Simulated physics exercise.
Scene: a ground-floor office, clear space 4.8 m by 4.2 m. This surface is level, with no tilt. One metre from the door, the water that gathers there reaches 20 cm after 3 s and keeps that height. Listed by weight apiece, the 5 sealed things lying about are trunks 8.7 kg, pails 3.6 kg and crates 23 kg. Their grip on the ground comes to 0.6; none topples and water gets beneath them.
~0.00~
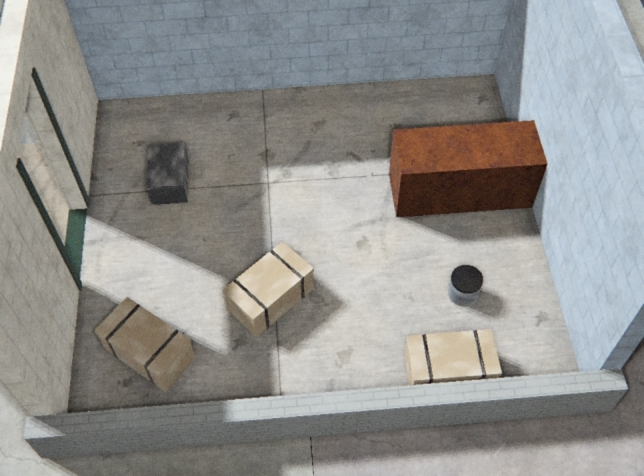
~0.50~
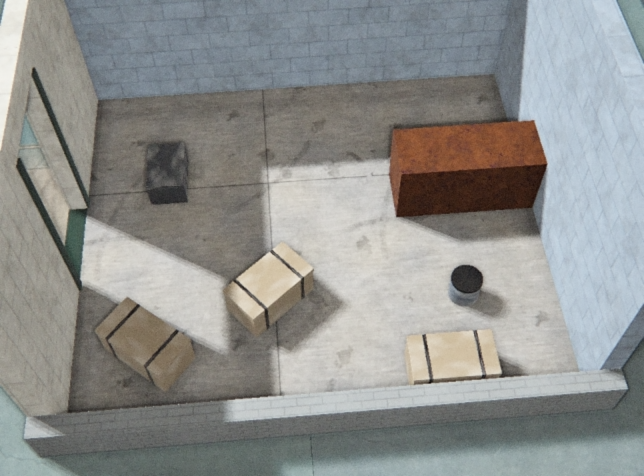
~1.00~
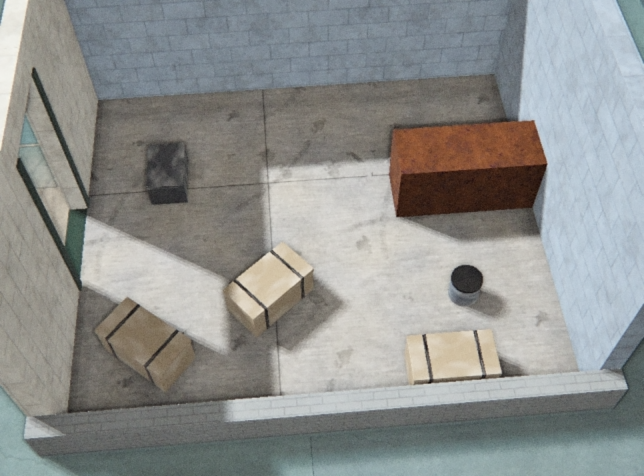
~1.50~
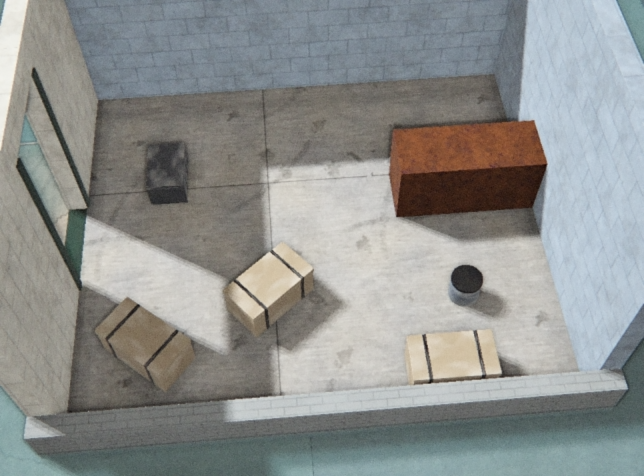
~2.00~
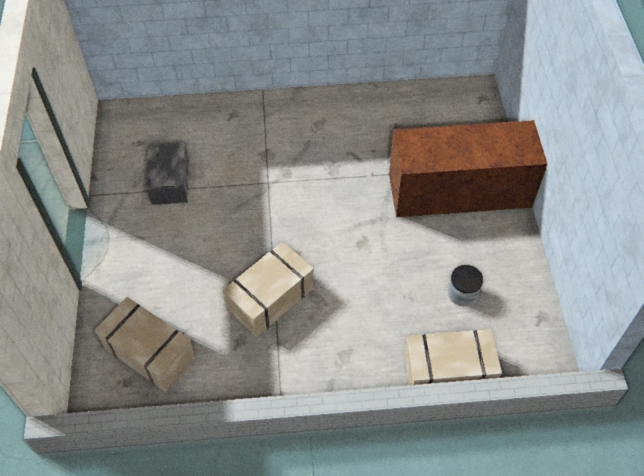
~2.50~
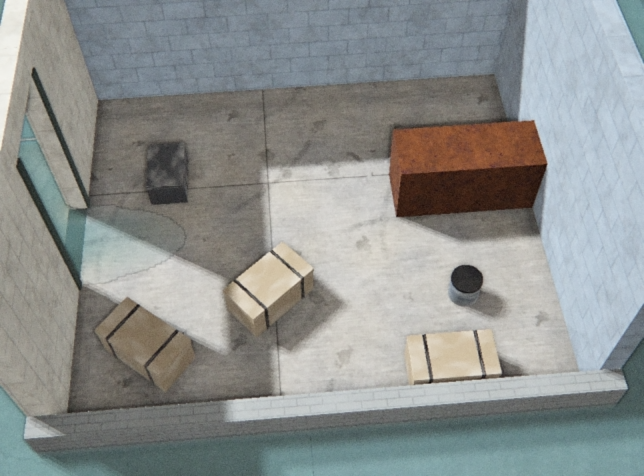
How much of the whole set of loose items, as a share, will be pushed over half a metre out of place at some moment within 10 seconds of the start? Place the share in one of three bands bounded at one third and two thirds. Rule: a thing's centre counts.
It goes in the band one third to two thirds.
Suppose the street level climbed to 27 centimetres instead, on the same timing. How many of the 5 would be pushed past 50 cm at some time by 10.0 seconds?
That would give 4.
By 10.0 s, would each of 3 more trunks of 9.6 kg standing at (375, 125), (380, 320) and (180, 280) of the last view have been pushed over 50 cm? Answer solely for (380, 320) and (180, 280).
Note: Item 1 exceeds the limit; item 2 exceeds the limit.
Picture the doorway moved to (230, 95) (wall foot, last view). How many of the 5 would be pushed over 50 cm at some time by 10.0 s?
Then it comes to 2 of them.
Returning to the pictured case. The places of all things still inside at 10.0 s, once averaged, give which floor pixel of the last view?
Roughly at (363, 301).
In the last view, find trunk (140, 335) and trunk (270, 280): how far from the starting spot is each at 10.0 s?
One is off by 0 cm, the other by 200 cm, in the order asked.
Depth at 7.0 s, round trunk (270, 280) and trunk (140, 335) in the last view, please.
First about 5 cm, second about 2 cm.
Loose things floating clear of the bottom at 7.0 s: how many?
Total: 2.
After 3.5 s 0 of 5 are over 50 cm from their spots; 0 afloat.
After 4.5 s 0 of 5 are over 50 cm from their spots; 0 afloat.
After 7.0 s 1 of 5 are over 50 cm from their spots; 2 afloat.
After 10.0 s 3 of 5 are over 50 cm from their spots, and 3 have been at some point; 3 afloat.
